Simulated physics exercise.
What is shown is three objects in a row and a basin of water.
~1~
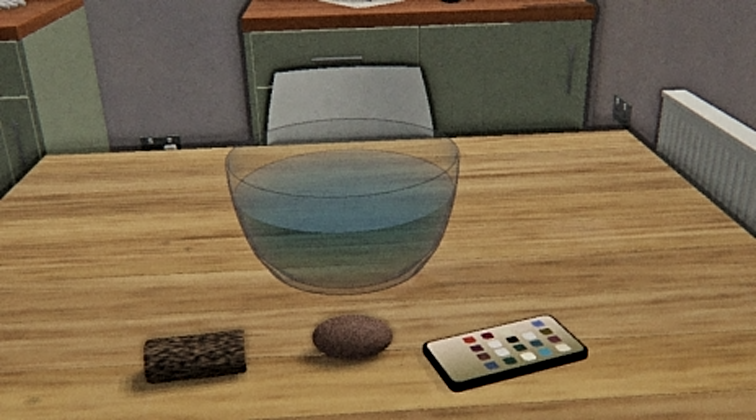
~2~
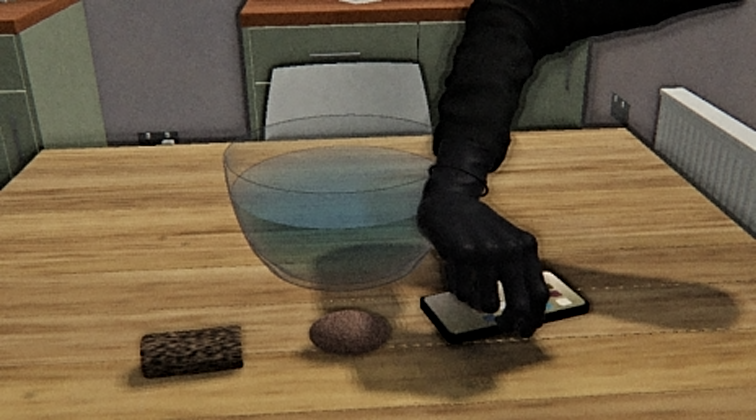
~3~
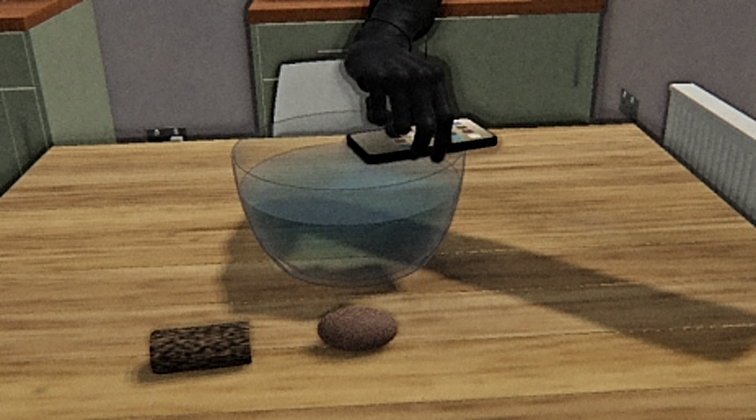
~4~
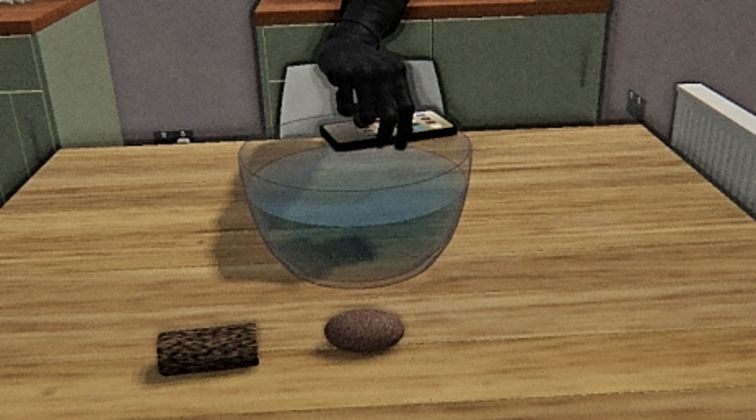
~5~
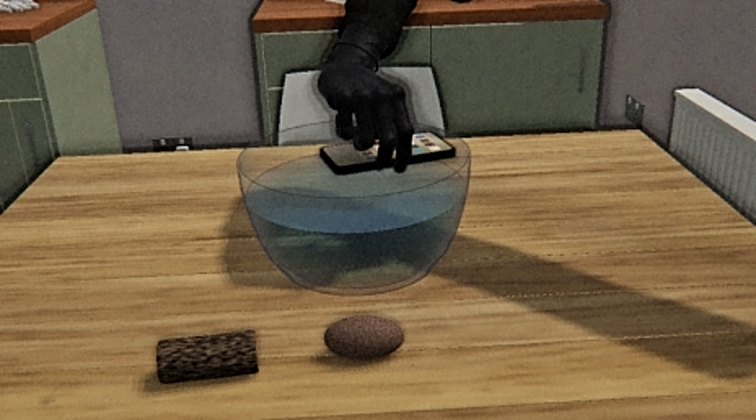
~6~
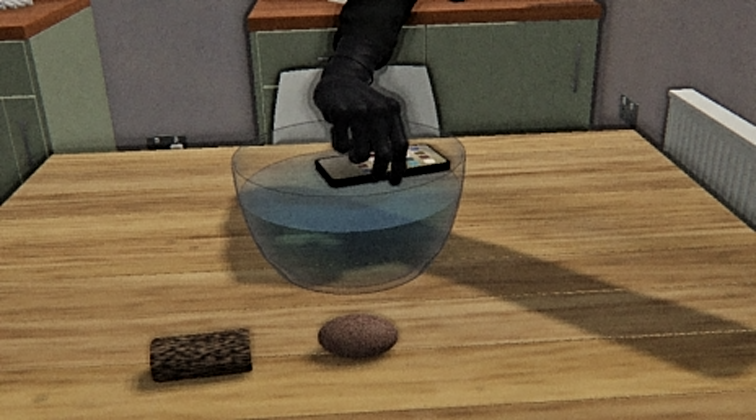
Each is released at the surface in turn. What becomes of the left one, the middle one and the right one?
Taking them from the left, one does not go down, the next does not stay up, the last does not stay up.
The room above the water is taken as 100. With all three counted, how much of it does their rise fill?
About 12 percent.
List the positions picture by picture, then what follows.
In the first frame, the row from the left; piece of branch (197, 356); stone (352, 337); phone (505, 351).
In the second frame, a hand picks up the phone; phone (504, 305); stone (349, 333).
In the third frame, it is carried over; phone (421, 140); piece of branch (202, 347).
In the fourth frame, it is above the basin; phone (388, 130); stone (364, 331).
In the fifth frame, it comes down; phone (387, 152); piece of branch (209, 356).
In the sixth frame, it is just over the surface; piece of branch (203, 355); stone (358, 336); phone (382, 165).
Shortly, the phone ends at the bottom.
Then, the stone ends at the bottom.
At the finish, the piece of branch bobs at the top; afloat, piece of branch.
